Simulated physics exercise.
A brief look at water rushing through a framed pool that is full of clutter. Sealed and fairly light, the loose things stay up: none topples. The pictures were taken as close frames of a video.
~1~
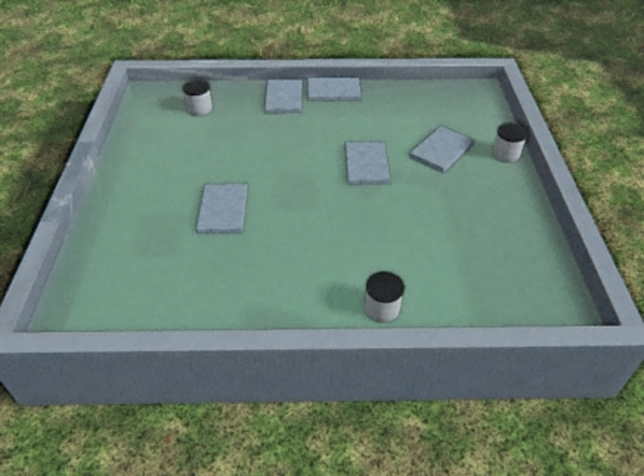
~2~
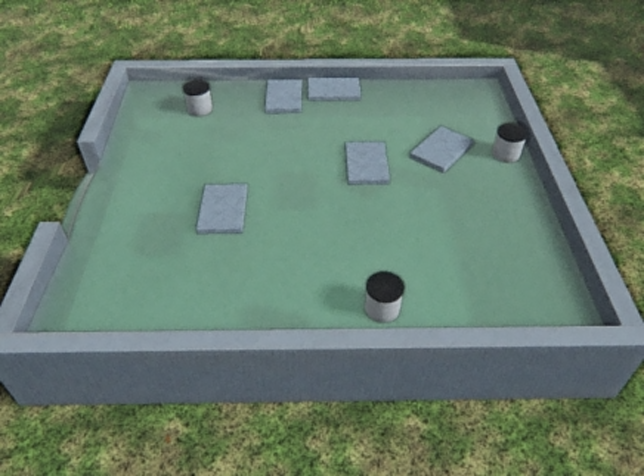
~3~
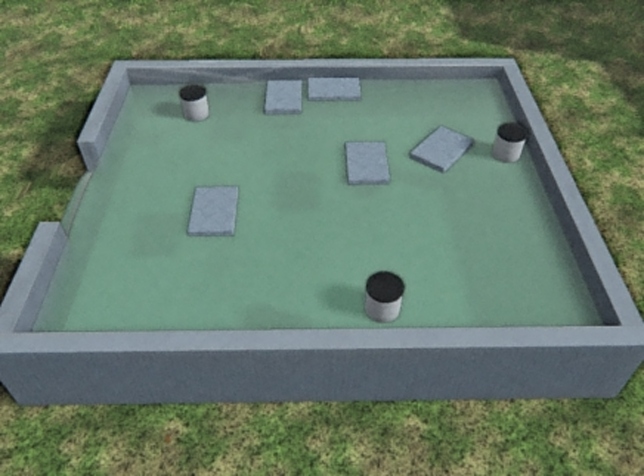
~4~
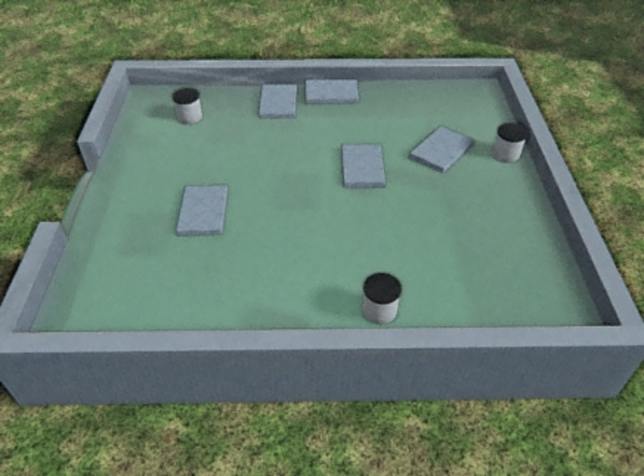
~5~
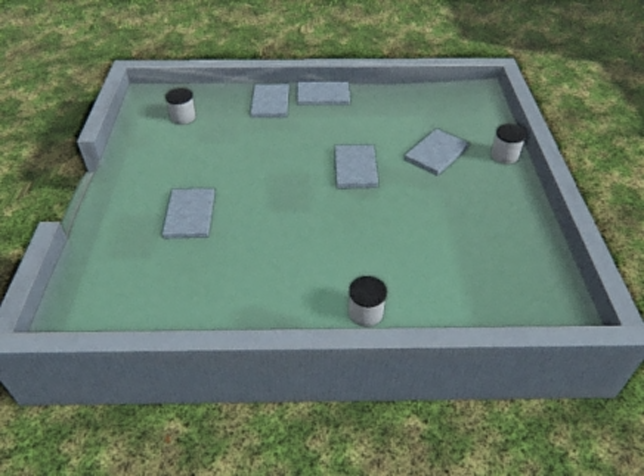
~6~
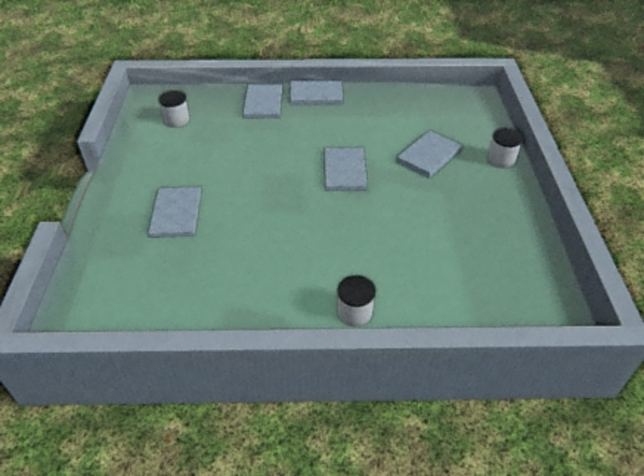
We see a walled pool of greenish water holding flat grey slabs and dark-topped cylinders; a gap appears in the left wall, then the floating objects drift slowly leftward, those on the left moving first.
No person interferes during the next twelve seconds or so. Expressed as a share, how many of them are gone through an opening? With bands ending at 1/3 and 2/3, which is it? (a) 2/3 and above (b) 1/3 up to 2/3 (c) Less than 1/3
c.
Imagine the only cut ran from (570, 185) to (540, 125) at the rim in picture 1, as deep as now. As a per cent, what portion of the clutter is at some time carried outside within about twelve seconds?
It works out at 40 percent.
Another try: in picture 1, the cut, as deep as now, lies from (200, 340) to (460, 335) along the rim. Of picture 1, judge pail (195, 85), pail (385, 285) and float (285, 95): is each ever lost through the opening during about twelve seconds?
Outcome for each, in the order asked: Not flushed / flushed / not flushed.
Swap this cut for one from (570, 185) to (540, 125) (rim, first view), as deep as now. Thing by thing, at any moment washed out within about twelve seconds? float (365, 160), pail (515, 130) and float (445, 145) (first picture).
Answer, item by item: Lost, lost, lost.
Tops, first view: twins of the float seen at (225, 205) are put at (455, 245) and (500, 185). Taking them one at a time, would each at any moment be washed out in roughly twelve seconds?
Taking them in the order asked, the first is not removed while the second is not removed.
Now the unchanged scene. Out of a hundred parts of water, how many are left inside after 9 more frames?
About 78 percent.
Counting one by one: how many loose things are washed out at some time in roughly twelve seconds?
2.
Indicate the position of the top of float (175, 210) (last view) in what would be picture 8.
Close to (145, 207).
A moment on, 0 of 8 are out; 8 afloat.
Next, 1 of 8 are out; 7 afloat.
Later, 2 of 8 are out; 6 afloat.
In the end, 2 of 8 are out; 6 afloat.
